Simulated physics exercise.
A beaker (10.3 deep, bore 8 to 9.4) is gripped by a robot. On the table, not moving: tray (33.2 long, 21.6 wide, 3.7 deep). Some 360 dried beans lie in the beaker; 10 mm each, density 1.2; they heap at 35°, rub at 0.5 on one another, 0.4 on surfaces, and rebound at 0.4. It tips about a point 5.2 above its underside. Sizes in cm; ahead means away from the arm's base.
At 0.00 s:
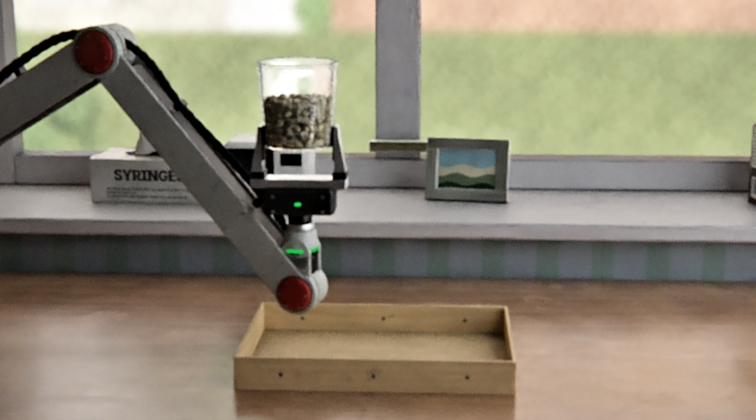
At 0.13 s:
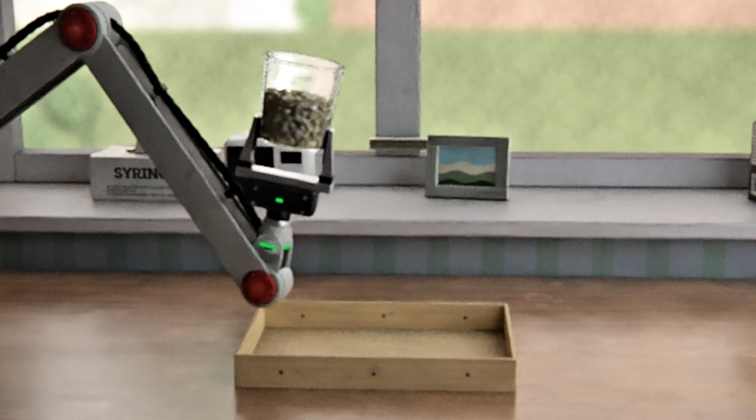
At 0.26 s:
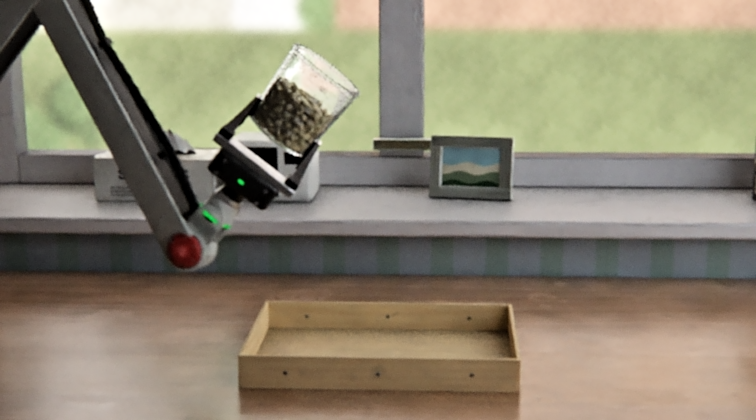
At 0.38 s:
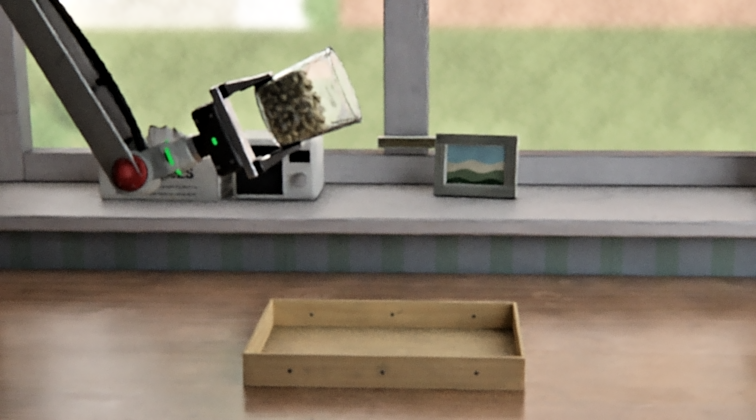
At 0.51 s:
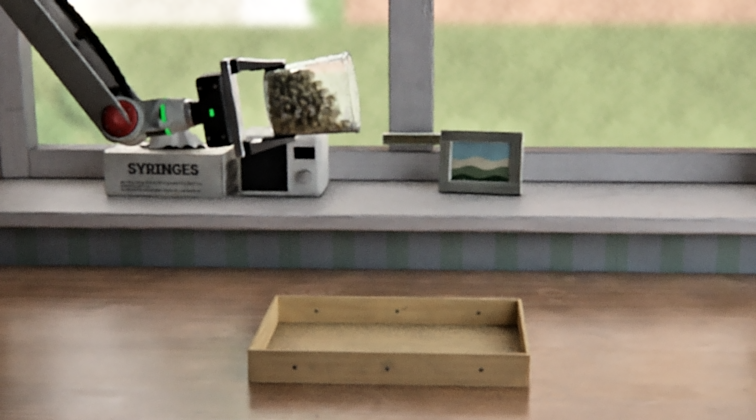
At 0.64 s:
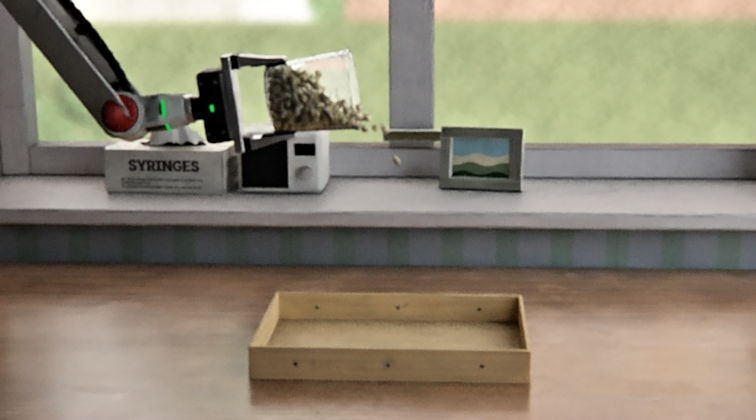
Robot arm tilting a clear beaker of dried beans rightward above a wooden tray, a few beans spilling from its rim.
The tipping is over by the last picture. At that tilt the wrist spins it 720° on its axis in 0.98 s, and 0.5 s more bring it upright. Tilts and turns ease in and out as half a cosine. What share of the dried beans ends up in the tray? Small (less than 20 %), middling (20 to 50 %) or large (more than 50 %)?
In the tray the share is middling, 20 to 50 %.
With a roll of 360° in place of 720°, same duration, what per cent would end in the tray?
In that case some 35 per cent.
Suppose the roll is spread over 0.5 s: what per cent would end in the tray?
Then about 15 per cent.
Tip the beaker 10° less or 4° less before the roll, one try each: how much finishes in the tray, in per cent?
Some 10 and 20 per cent.
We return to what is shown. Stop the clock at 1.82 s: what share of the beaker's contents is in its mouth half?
About 35 per cent.
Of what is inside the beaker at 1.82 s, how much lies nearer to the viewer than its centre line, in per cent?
Roughly 35 per cent.
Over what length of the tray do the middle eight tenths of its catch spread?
Some 16 cm.
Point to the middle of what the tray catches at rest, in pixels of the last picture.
Around (432, 336).
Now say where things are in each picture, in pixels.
In the first picture, beaker middle at (298, 105), upright; upper third of the load around (300, 103), from x 270 to 330, top at y 95; 355 in the beaker.
In the second picture, beaker middle at (298, 103), tipped 11°; upper third of the load around (293, 101), from x 265 to 330, top at y 90.
In the third picture, beaker middle at (302, 103), tipped 38°; upper third of the load around (290, 98), from x 260 to 330, top at y 80.
In the fourth picture, beaker middle at (306, 101), tipped 67°; upper third of the load around (294, 89), from x 260 to 325, top at y 70.
In the fifth picture, beaker middle at (311, 98), tipped 82°; upper third of the load around (294, 86), from x 270 to 345, top at y 70.
In the sixth picture, beaker middle at (311, 94), tipped 83°; upper third of the load around (293, 85), from x 270 to 395, top at y 70; 352 in the beaker, 3 in flight or on a rim.
After 1.23 s, tipped 83°, highest piece 37 above the table; 289 in the beaker, 30 in the tray, 36 in flight or on a rim.
After 1.82 s, tipped 53°, highest piece 35 above the table; 234 in the beaker, 114 in the tray, 3 on the table or floor, 4 in flight or on a rim.
After 2.32 s, upright, highest piece 36 above the table; 234 in the beaker, 118 in the tray, 3 on the table or floor.
After 3.02 s, upright, highest piece 36 above the table; 234 in the beaker, 118 in the tray, 3 on the table or floor.
At rest, 234 in the beaker, 118 in the tray, 3 on the table or floor. That is 33 % in the tray.
